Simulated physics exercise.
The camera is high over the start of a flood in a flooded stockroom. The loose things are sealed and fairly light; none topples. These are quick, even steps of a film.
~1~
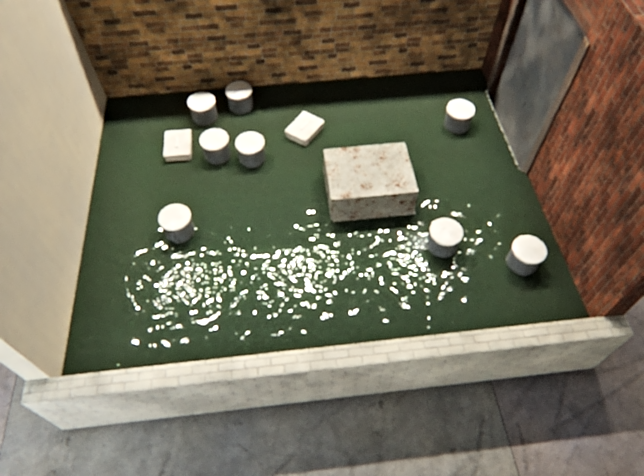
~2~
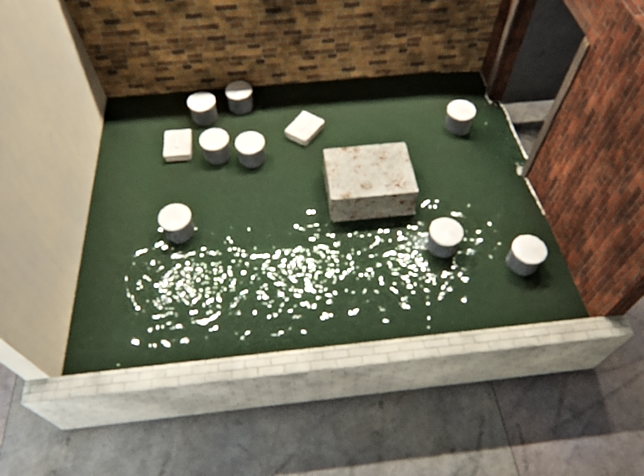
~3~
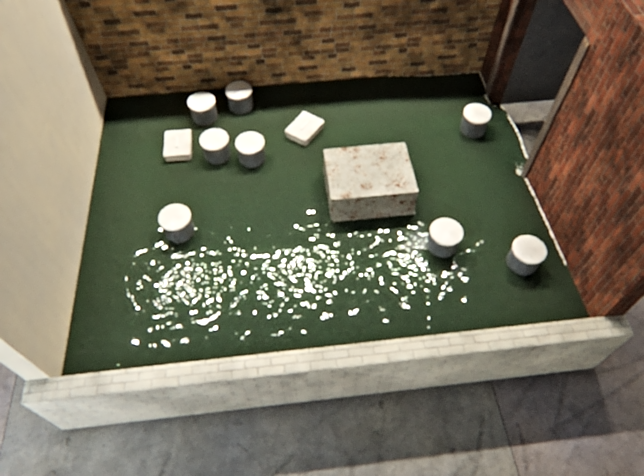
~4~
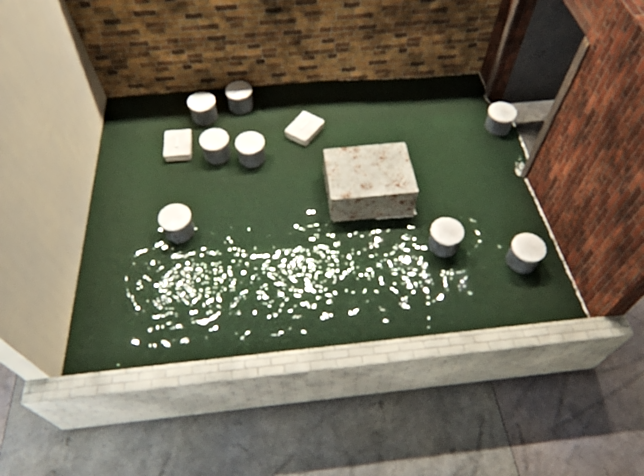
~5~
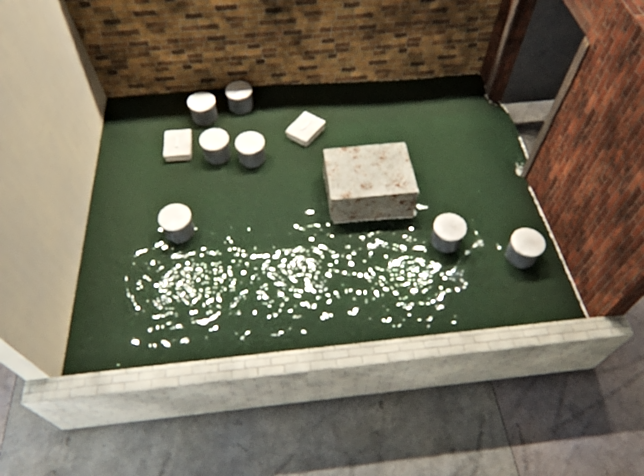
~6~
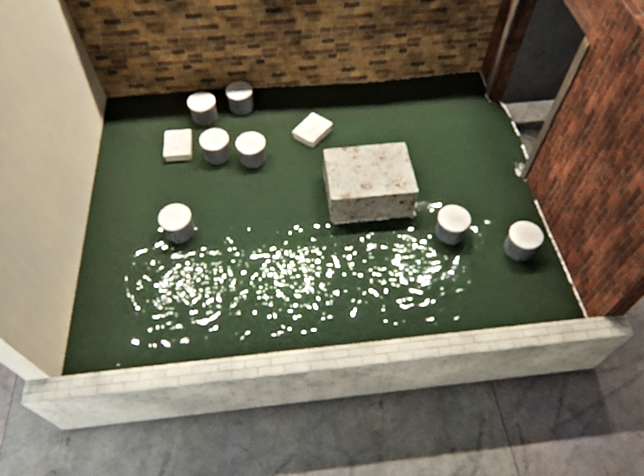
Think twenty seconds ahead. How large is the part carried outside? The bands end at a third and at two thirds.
It is two thirds or above.
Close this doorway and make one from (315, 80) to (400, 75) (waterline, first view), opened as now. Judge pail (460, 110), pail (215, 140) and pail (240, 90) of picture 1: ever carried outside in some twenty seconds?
In turn: Carried outside, washed out, carried outside.
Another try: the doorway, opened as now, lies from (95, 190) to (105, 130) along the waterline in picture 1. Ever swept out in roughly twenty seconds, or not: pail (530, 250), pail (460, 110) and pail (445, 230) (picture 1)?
In that order: Kept in, no, left behind.
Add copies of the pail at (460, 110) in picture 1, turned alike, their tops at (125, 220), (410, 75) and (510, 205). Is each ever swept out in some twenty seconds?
In that order: Inside, yes, out.
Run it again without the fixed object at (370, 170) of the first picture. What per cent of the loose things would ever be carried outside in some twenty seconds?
Close to 70 %.
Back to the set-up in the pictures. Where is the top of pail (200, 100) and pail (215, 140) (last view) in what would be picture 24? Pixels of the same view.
At about (302, 91) and (320, 111).
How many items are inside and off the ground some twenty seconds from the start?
That makes 1.
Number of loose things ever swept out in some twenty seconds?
That makes 8.
A moment on, 1 of 10 are out; 9 afloat.
Next, 4 of 10 are out; 6 afloat.
Later, 7 of 10 are out; 2 afloat.
In the end, 8 of 10 are out; 1 afloat.
